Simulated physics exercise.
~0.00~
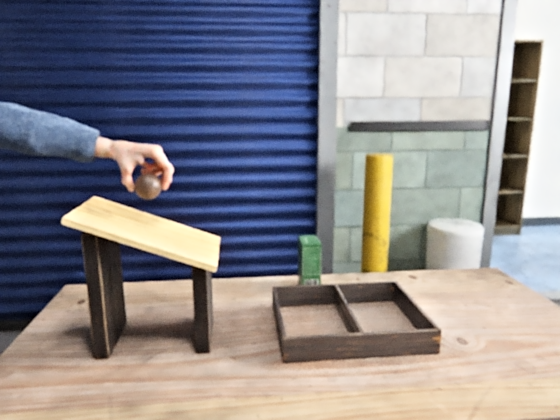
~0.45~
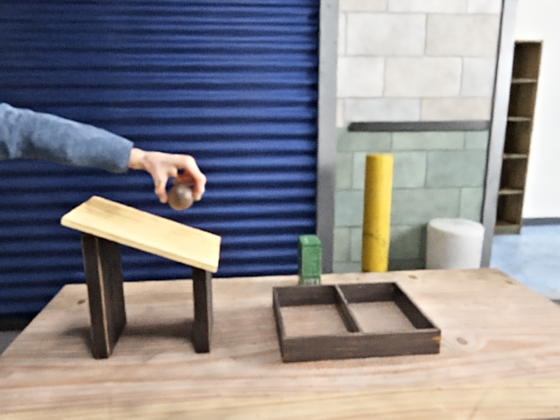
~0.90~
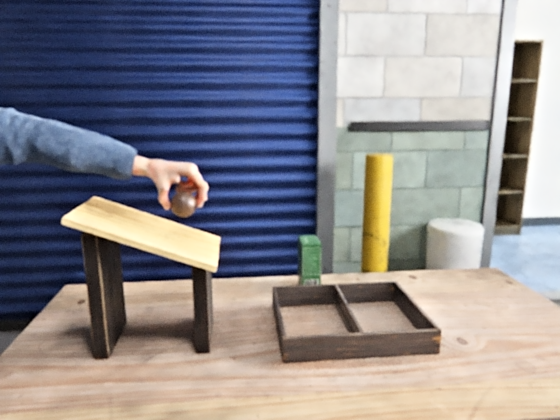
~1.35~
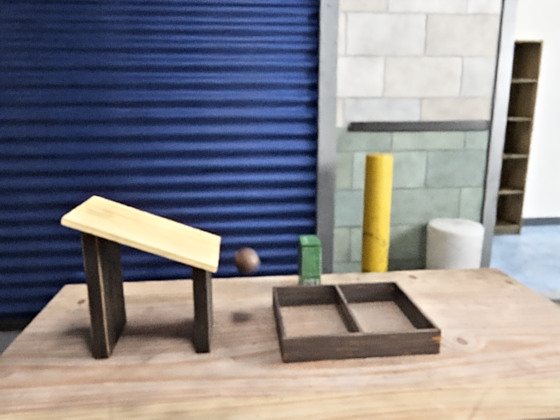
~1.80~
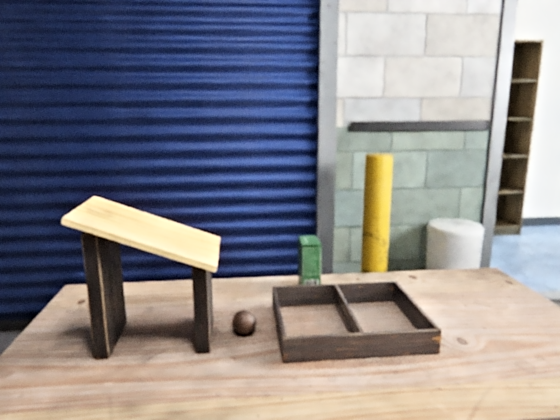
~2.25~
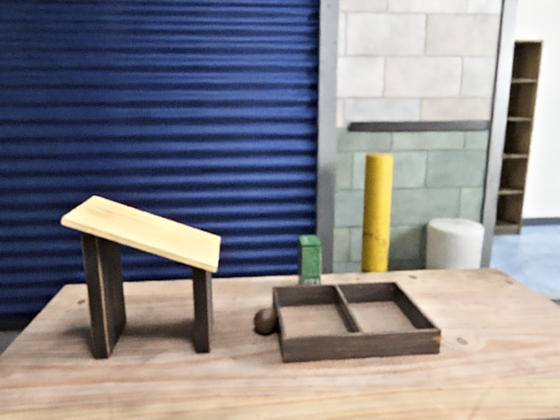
A hand in a blue sleeve holds a brown ball above a sloping pale board on dark supports, at the left of a wooden table seen from the front and slightly above. To the right sits a dark tray with two bays, with a small green carton standing behind it, before a blue shutter and a yellow post. The hand carries the ball rightward and slightly down, then lets go and withdraws. The ball passes the board's lower end and drops to the tabletop. It moves right and ends beside the tray's left wall, outside both bays, while the carton stays standing.
